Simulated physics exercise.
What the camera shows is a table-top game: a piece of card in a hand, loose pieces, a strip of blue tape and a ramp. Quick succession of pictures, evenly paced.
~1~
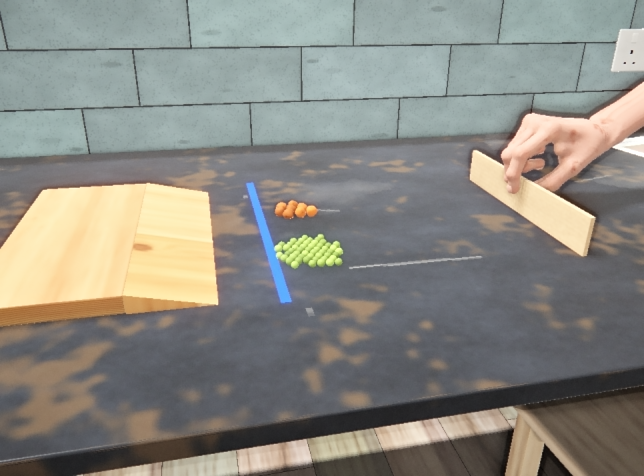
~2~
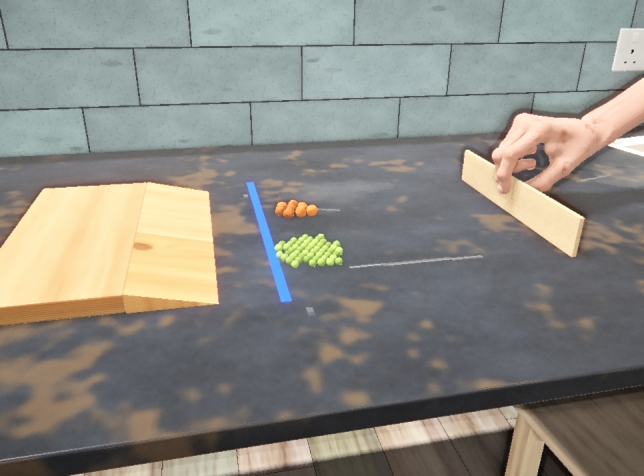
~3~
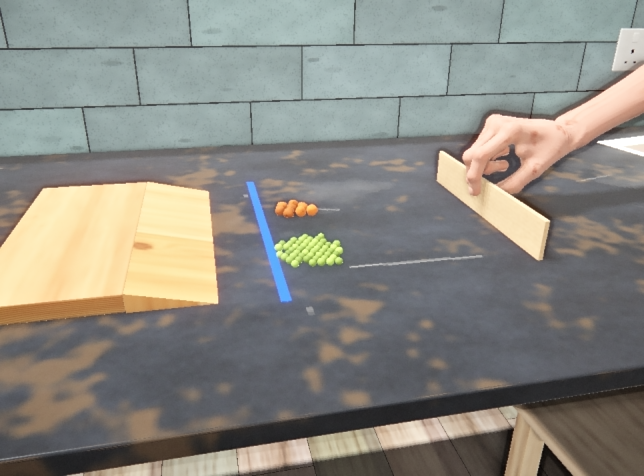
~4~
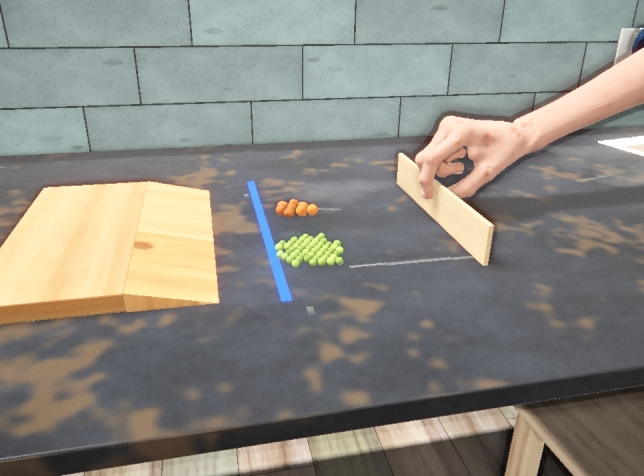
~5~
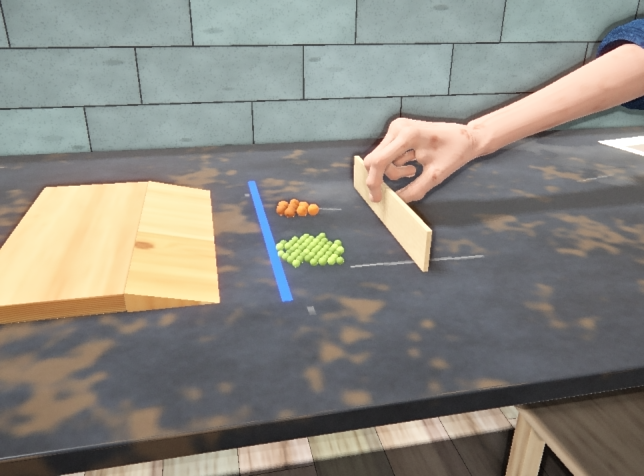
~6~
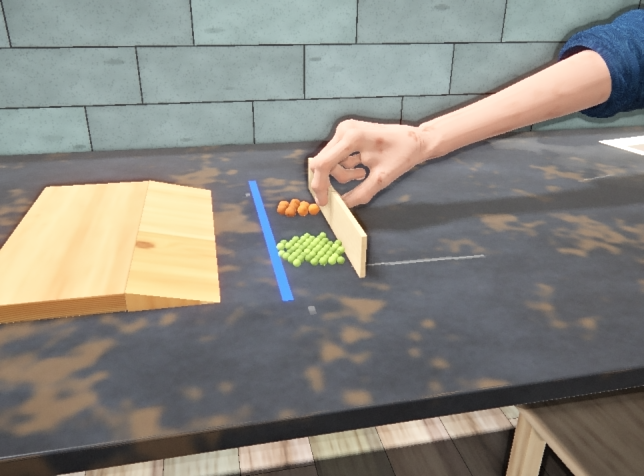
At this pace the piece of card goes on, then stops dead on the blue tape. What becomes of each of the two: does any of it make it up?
Near lot: Some of it makes it; far lot: Some of it makes it.
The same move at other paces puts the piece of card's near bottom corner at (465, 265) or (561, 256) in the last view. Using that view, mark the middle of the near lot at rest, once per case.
Try 1 about (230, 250); try 2 about (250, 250).
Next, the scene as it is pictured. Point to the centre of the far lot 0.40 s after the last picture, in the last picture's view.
(35, 225), give or take.
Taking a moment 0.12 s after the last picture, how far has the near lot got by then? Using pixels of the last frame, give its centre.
My guess for the middle is near (185, 249).
Then, 0.05 s later than the last frame, piece of card still moving, near (283, 193); near lot every one short of the ramp; far lot every one short of the ramp.
Then, 0.12 s later than the last frame, piece of card stopped at the blue tape; near lot about a tenth past the top, roughly two thirds on the ramp, roughly a quarter short of the ramp; far lot the larger part on the ramp, roughly a quarter short of the ramp.
Then, 0.40 s later than the last frame, piece of card stopped at the blue tape; near lot every one past the top; far lot every one past the top.
When it is over, piece of card stopped at the blue tape; near lot every one past the top; far lot every one past the top.
